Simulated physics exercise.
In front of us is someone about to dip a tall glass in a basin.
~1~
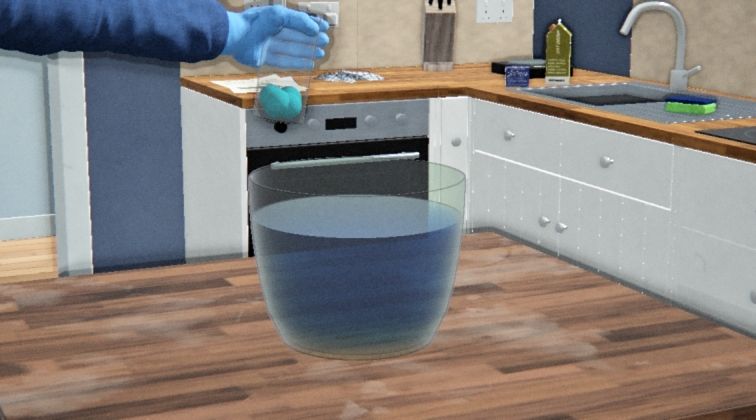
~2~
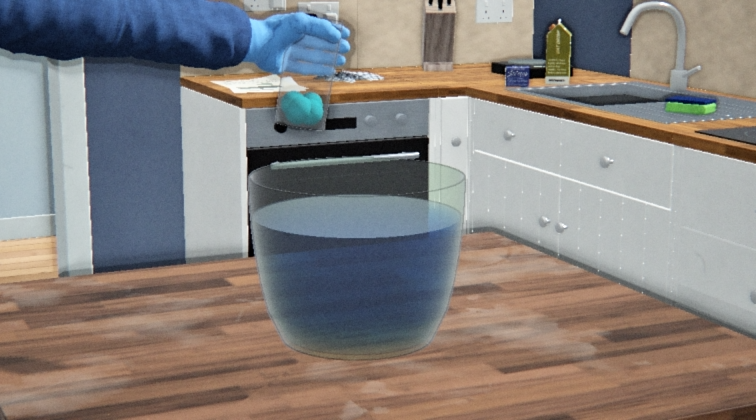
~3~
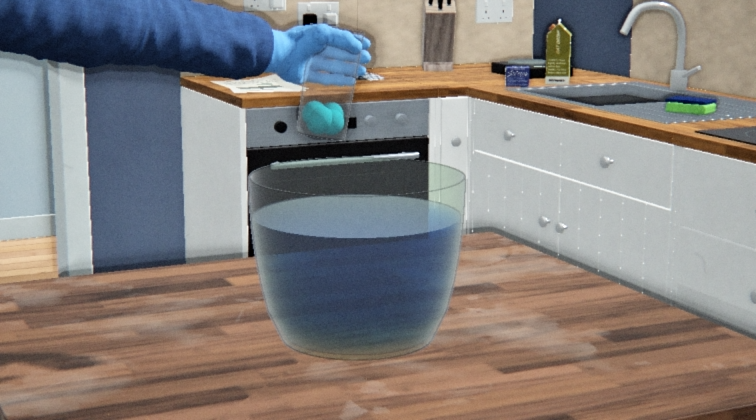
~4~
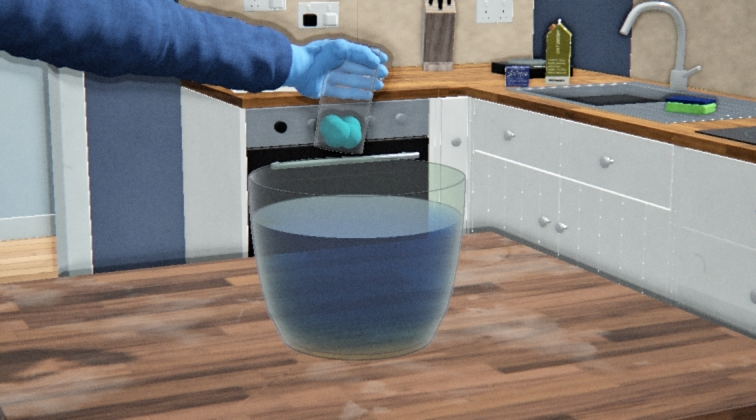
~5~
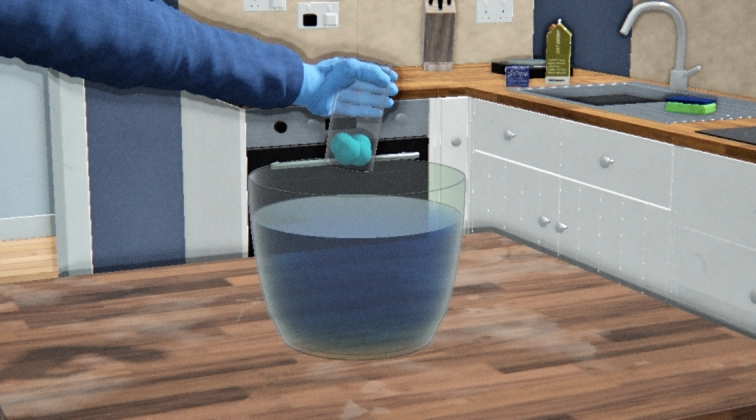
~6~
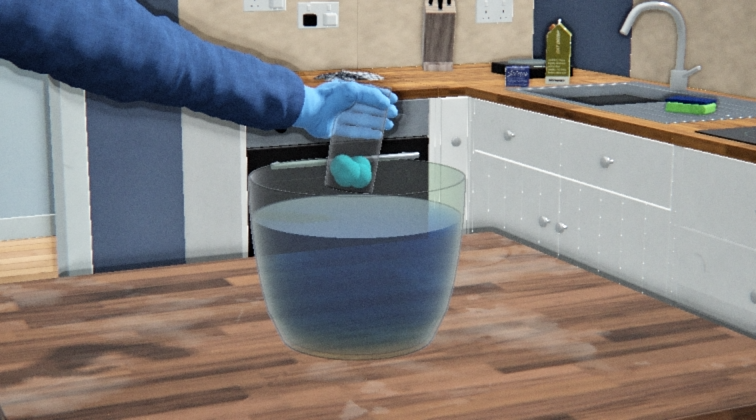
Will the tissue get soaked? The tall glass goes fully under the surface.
Yes, the tissue gets wet.
Soon after, the tall glass enters the dyed water.
Later, dyed water pours in as the air escapes.
In the end, the tall glass is under, flooded, and the tissue is wet.
